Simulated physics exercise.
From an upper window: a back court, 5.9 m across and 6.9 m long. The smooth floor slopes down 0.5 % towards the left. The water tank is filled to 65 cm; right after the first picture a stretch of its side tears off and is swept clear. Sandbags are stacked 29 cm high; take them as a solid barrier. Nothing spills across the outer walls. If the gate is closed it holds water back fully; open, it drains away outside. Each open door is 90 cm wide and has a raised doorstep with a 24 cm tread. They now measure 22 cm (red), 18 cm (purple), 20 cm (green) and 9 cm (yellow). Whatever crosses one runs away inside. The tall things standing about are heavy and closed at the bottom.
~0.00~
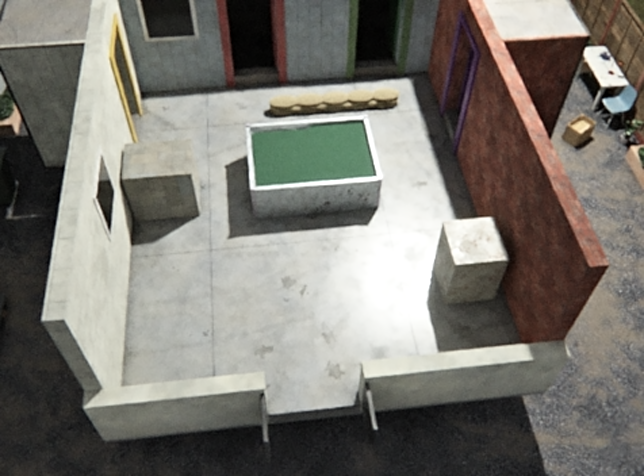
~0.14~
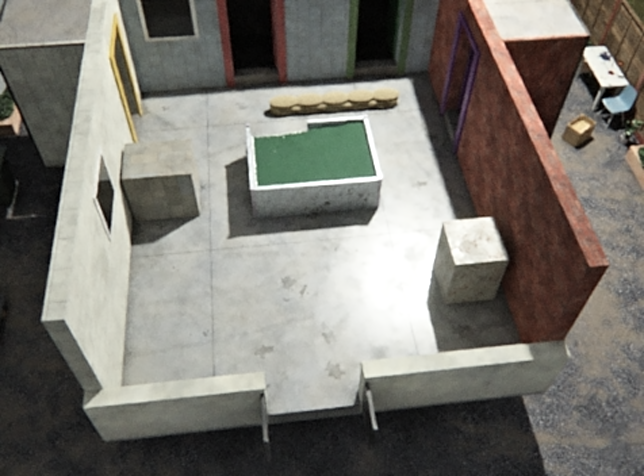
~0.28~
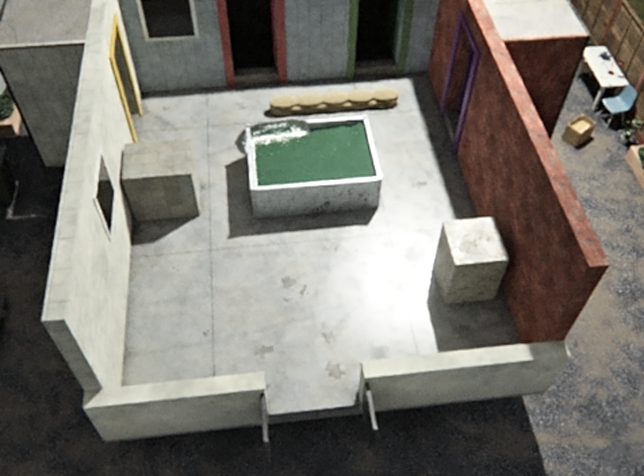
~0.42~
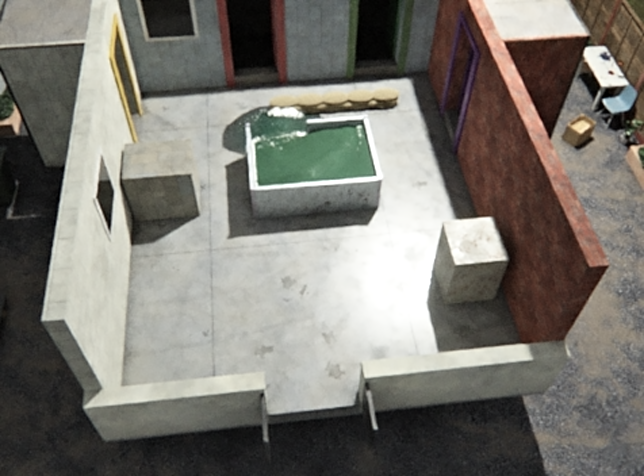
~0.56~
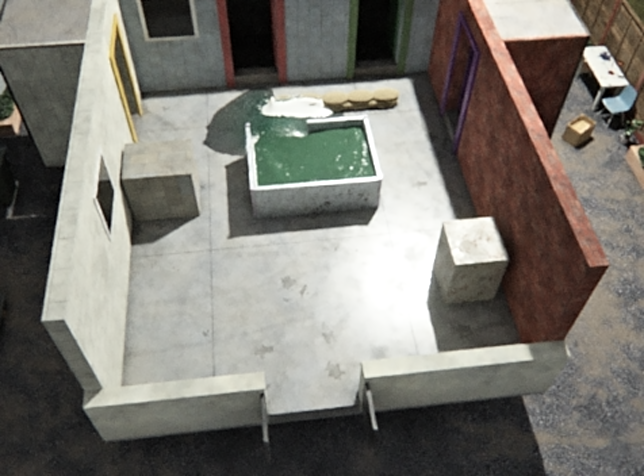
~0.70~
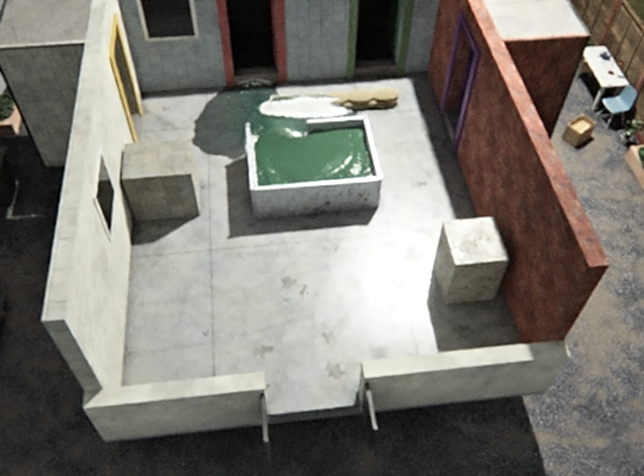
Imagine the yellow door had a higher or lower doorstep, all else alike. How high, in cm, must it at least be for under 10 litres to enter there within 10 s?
It would have to be roughly 18 cm high.
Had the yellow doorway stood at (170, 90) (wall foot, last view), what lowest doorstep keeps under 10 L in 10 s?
Roughly 26 cm.
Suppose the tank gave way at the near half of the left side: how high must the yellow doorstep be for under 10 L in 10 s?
About 7.0 cm.
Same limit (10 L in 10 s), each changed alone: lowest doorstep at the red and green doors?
About 27 cm at red and 8.0 cm at green.
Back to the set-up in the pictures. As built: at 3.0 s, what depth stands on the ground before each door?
In cm: Red 16, purple 17, green 3, yellow 17.
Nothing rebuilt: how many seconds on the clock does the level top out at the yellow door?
Near 3.2 s.
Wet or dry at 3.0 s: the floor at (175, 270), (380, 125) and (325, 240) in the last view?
In turn: Not reached, wet, still dry.
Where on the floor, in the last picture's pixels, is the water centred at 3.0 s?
At about (277, 143).
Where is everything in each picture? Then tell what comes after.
Still water, 65 cm deep, in the water tank at (312, 154); the yellow door at (127, 91) is dry, in the first picture.
Water pours out on the far side and has run 0.3 m, to a hidden place; about 9 cm deep outside, 65 cm at the back, in the second picture.
The front is at a hidden place, 0.8 m from the gap on the far side; 0.9 m2 of floor is wet, 65 cm left at the back, in the third picture.
Water pours out on the far side and has run 1.3 m, to (257, 111); about 9 cm deep outside, 62 cm at the back, in the fourth picture.
The gap is on the far side, the front 1.9 m out at (259, 91); the back of the water tank holds 55 cm, in the fifth picture.
Water pours out on the far side and has run 2.1 m, to (231, 87); about 6 cm deep outside, 57 cm at the back; the yellow door at (127, 91), 2.8 m from the gap, is still 1.3 m from the nearest water, in the sixth picture.
After 1.4 s water covers 20 % of the floor, deepest (42 cm) near (280, 119); it has not reached the yellow door.
After 3.0 s water covers 35 % of the floor, deepest (30 cm) near (151, 93); 17 cm at the yellow door, 19 litres in over its 9 cm doorstep.
After 10.0 s water covers 90 % of the floor, deepest (10 cm) near (141, 111); 10 cm at the yellow door, 104 litres in over its 9 cm doorstep.
At the yellow door as built, the water arrived by 1.9 s and peaked near 17 cm at 3.2 s.
With a doorstep of 15.5 cm, 20 litres would have come in within the 10 s; with 21 cm, 3 litres. So under 10 litres takes about 18 cm.
